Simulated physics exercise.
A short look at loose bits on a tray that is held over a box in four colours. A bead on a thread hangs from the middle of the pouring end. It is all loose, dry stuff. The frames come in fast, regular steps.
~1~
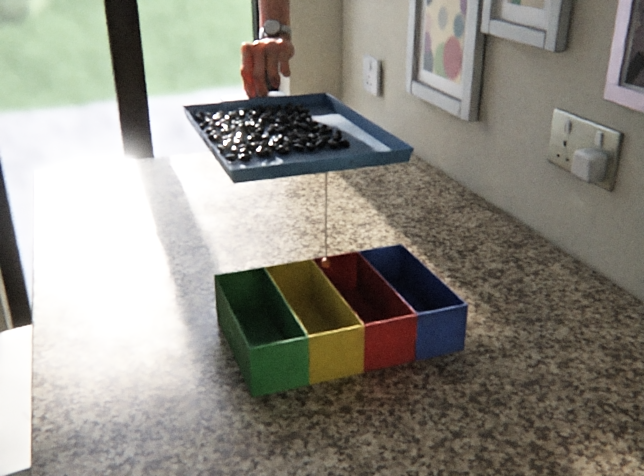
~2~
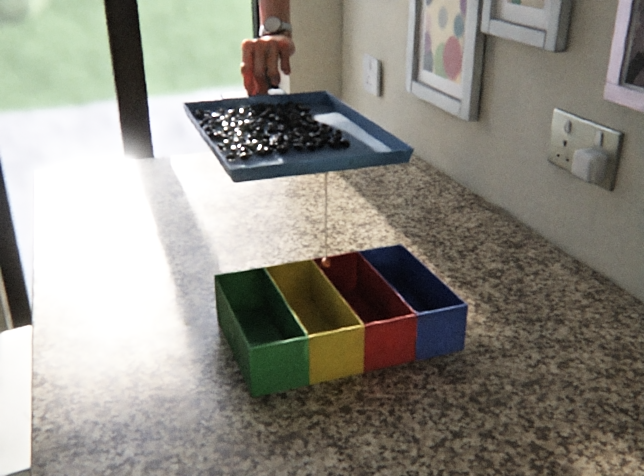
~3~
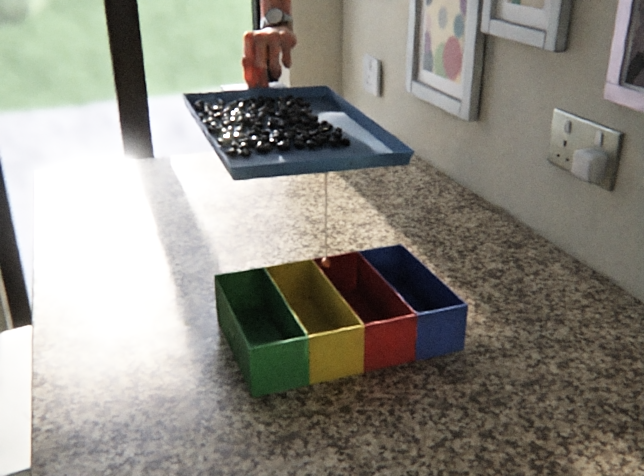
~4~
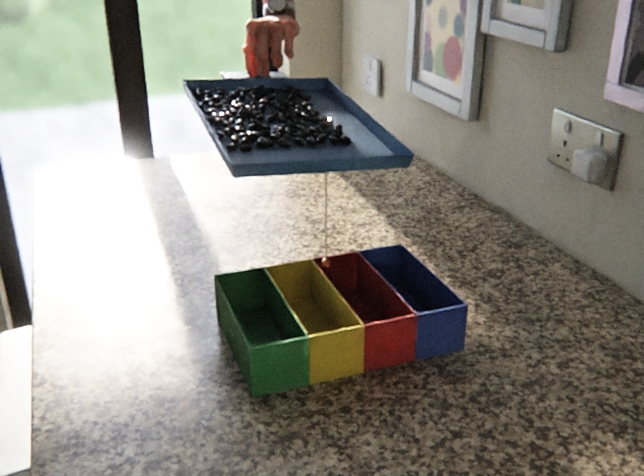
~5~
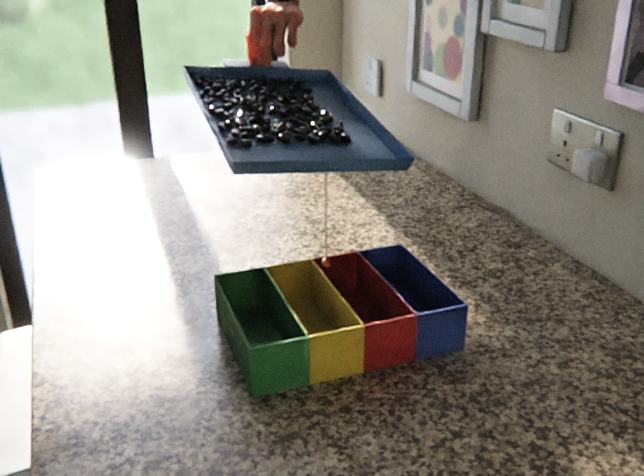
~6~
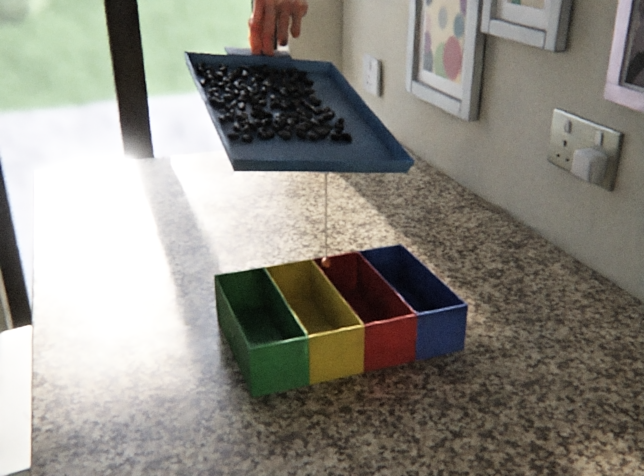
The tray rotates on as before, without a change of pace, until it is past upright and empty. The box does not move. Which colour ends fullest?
Most goes to the blue cell.
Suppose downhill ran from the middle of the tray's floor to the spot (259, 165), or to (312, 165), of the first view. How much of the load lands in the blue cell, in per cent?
The first gives 0 %, the second 10 %.
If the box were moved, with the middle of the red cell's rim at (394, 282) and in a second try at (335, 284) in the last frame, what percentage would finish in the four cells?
About 100 and 60 per cent.
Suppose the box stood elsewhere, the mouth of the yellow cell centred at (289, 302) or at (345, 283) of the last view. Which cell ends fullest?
One: Blue. Two: That red cell.
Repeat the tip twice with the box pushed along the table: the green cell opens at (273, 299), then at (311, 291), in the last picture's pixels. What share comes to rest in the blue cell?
Near 60 % and 10 %.
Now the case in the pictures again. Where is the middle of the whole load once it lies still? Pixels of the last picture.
Roughly at (399, 308).
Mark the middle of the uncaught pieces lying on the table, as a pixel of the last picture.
Around (504, 307).
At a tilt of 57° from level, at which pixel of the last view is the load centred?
Close to (376, 156).
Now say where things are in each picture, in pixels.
In the first picture, corners of the pouring end near (233, 168) and (409, 147), level; middle of the load near (271, 128), black beans; bead on its thread near (326, 263); green cell near (280, 362); yellow cell near (336, 350); red cell near (390, 339); blue cell near (441, 328).
In the second picture, corners of the pouring end near (233, 168) and (409, 148), level; middle of the load near (271, 126).
In the third picture, corners of the pouring end near (234, 166) and (410, 150), tipped barely, lowest at the right corner; middle of the load near (271, 121).
In the fourth picture, corners of the pouring end near (234, 163) and (410, 153), tipped a little, lowest at the right corner; middle of the load near (272, 114).
In the fifth picture, corners of the pouring end near (235, 160) and (410, 157), tipped a little, lowest at the right corner; middle of the load near (272, 106).
In the sixth picture, corners of the pouring end near (237, 157) and (410, 160), tipped clearly, lowest at the right corner; middle of the load near (274, 99); green cell near (280, 362); yellow cell near (336, 350); red cell near (390, 339); blue cell near (441, 328).
Shortly afterwards, tray tipped steeply; the bulk on the tray; only a few in the blue cell; a little falling or outside the box.
Next, tray tipped right over; near two thirds on the tray; near a quarter in the blue cell; only a few in the red cell; a little falling or outside the box.
Some moments later, tray tipped past a quarter turn; near two thirds in the blue cell; near a quarter in the red cell; a little falling or outside the box.
In the end, tray tipped past a quarter turn; near two thirds in the blue cell; near a quarter in the red cell; none at all in the green cell; none at all in the yellow cell; a little outside the box.
